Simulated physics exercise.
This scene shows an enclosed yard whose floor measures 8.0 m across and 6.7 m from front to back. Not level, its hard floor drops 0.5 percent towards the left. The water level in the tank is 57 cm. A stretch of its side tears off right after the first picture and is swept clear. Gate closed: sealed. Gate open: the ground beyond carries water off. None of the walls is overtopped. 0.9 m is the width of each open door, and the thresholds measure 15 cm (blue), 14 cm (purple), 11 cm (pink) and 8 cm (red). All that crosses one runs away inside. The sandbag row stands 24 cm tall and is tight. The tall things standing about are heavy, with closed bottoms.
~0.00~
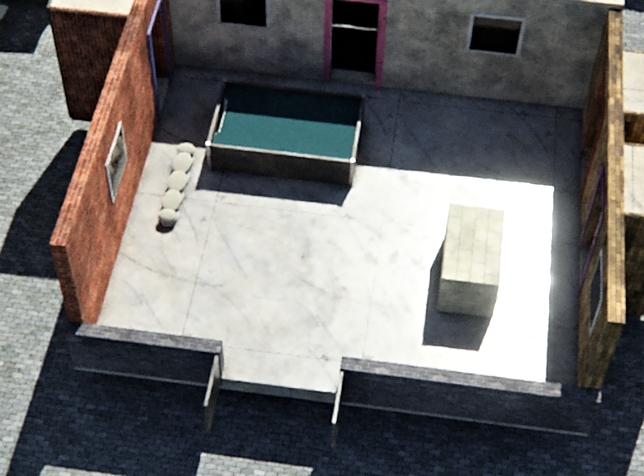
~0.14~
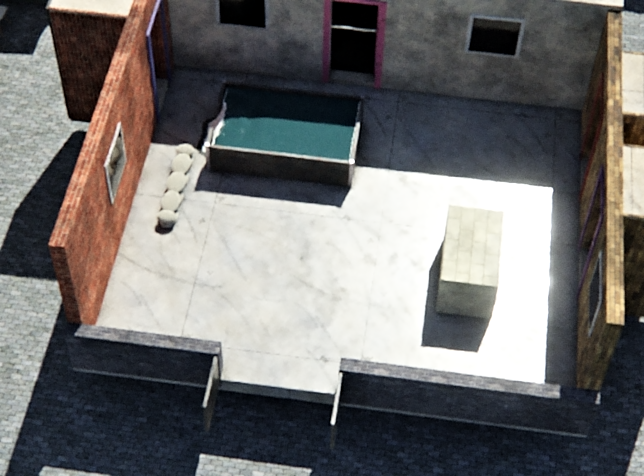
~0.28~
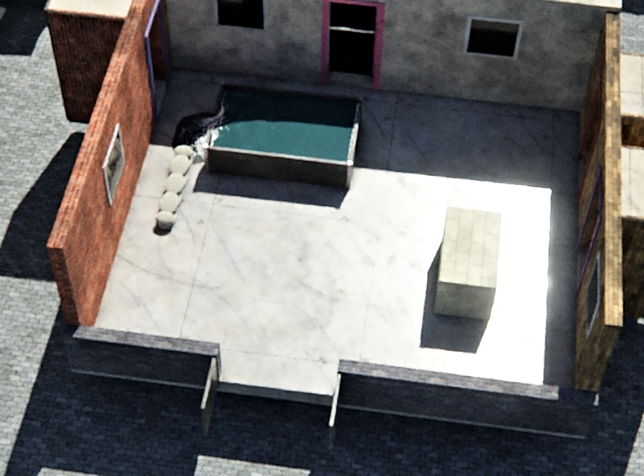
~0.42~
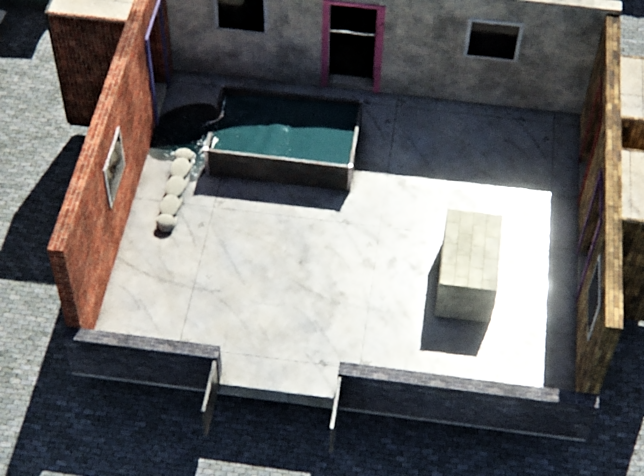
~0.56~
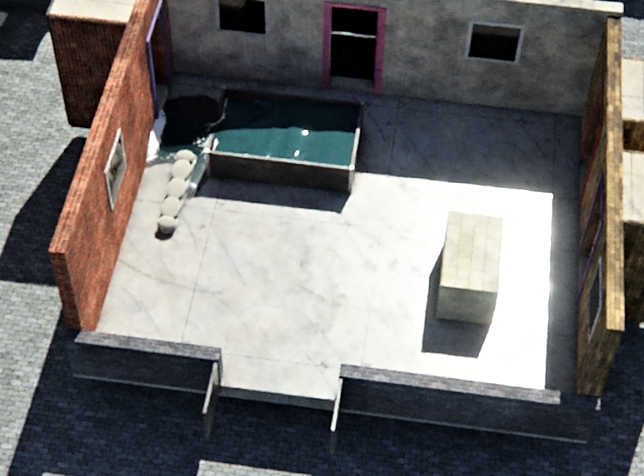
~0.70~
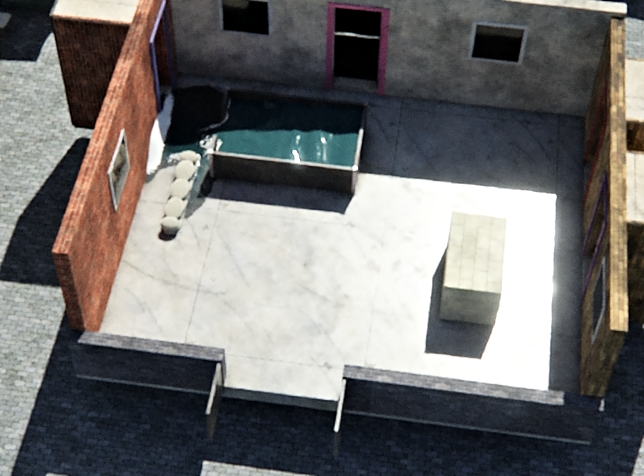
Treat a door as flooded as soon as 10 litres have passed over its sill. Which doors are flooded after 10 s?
One by one: The blue door will most likely bust the limit; the purple door will most likely respect the limit; the pink door will most likely respect the limit; the red door will most likely respect the limit.
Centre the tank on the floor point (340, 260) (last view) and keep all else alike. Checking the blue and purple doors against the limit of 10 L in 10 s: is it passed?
Blue gets no more than that, purple gets no more than that.
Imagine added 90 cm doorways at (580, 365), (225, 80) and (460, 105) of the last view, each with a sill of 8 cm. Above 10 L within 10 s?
In turn: Short of it, beyond it, short of it.
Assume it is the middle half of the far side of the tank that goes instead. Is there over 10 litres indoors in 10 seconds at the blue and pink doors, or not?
Blue goes beyond, pink goes beyond, judged against that limit.
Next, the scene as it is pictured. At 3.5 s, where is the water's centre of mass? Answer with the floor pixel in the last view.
About (244, 161).
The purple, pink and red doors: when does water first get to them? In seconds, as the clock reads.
The purple door is reached at 7.5 s, pink at 2.6 s, red at 6.0 s.
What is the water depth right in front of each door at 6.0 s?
You'd see blue at 15 cm, purple at 0 cm, pink at 8 cm and red at 6 cm.
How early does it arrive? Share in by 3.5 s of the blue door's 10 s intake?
Some 80 per cent by then.
After 1.4 s water covers 10 % of the floor and is deepest (38 cm) near (156, 147); blue door 25 cm at the sill, 17 L in, purple door not reached, pink door not reached, red door not reached.
After 2.2 s water covers 15 % of the floor and is deepest (38 cm) near (156, 147); blue door 26 cm at the sill, 54 L in, purple door not reached, pink door not reached, red door not reached.
After 3.5 s water covers 25 % of the floor and is deepest (28 cm) near (177, 79); blue door 19 cm at the sill, 93 L in, purple door not reached, pink door 3 cm at the sill, 0 L in, red door not reached.
After 6.0 s water covers 50 % of the floor and is deepest (20 cm) near (177, 79); blue door 15 cm at the sill, 111 L in, purple door not reached, pink door 8 cm at the sill, 0 L in, red door 6 cm at the sill, 0 L in.
After 10.0 s water covers 85 % of the floor and is deepest (12 cm) near (175, 86); blue door 10 cm at the sill, 114 L in, purple door 3 cm at the sill, 0 L in, pink door 6 cm at the sill, 0 L in, red door 7 cm at the sill, 1 L in.
